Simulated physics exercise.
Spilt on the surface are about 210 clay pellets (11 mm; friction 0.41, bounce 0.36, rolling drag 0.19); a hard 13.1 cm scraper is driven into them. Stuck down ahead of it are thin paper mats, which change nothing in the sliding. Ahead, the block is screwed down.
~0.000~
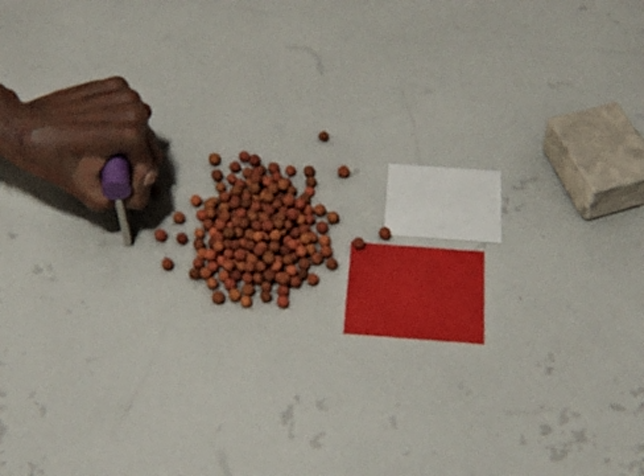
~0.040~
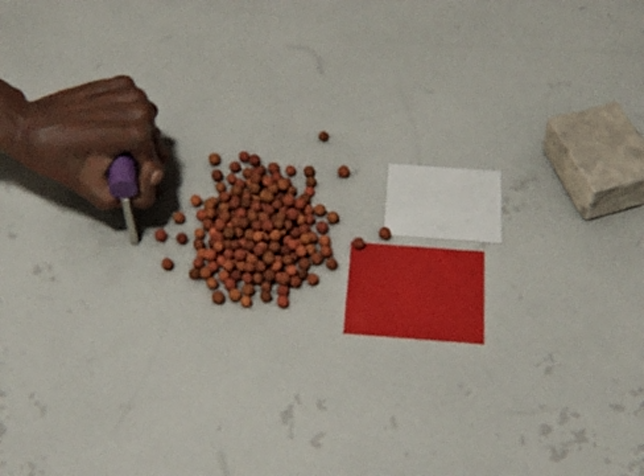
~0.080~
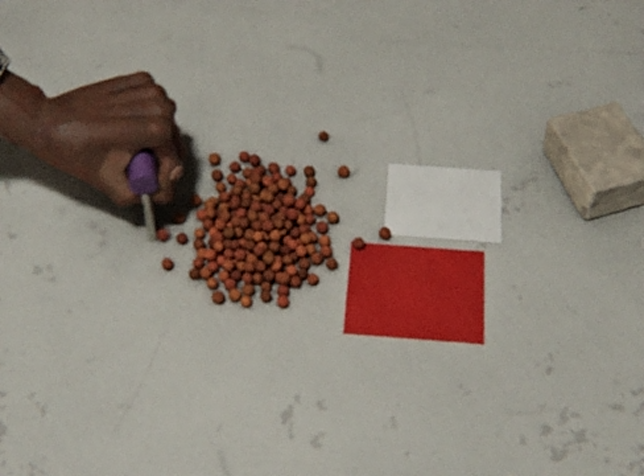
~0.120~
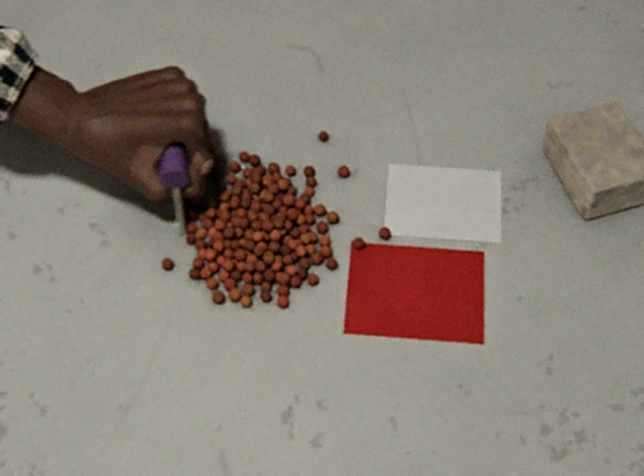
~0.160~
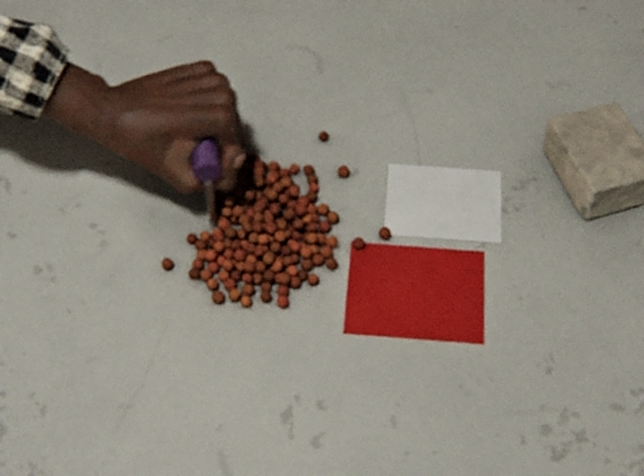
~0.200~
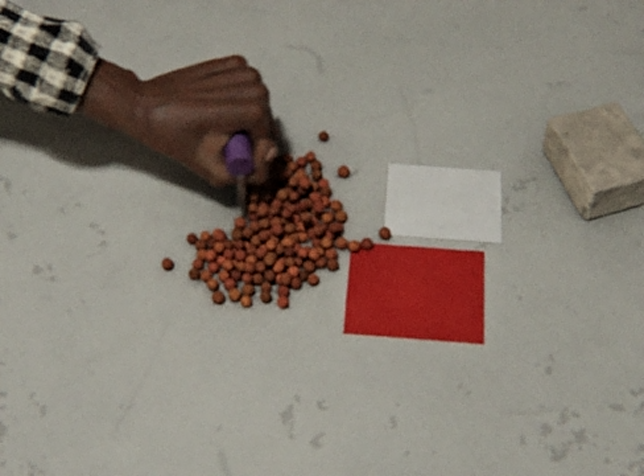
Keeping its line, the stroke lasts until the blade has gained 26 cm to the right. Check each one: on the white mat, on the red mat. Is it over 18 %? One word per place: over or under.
White mat: Under, red mat: Under.
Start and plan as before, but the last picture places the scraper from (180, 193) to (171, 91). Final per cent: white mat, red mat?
In per cent: White mat 10 and red mat 0.
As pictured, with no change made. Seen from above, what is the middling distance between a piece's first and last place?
I'd put it at close to 4 cm.
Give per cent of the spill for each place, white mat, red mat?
The shares come out as white mat 10 and red mat 5.
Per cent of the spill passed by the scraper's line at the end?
Around 70 in a hundred.
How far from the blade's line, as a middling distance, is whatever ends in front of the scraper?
Roughly 7 centimetres.
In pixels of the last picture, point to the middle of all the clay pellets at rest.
Around (328, 241).
After 0.37 s, scraper 23 cm from its start, spill 19 cm wide; red mat 5 %, white mat 10 %, off the mats 85 %.
After 0.55 s, scraper 28 cm from its start, spill 22 cm wide; red mat 5 %, white mat 10 %, off the mats 85 %.
After 0.70 s, scraper 28 cm from its start, spill 23 cm wide; red mat 5 %, white mat 10 %, off the mats 90 %.
In the end, at 1.0 s, red mat 5 %, white mat 10 %, off the mats 90 %.
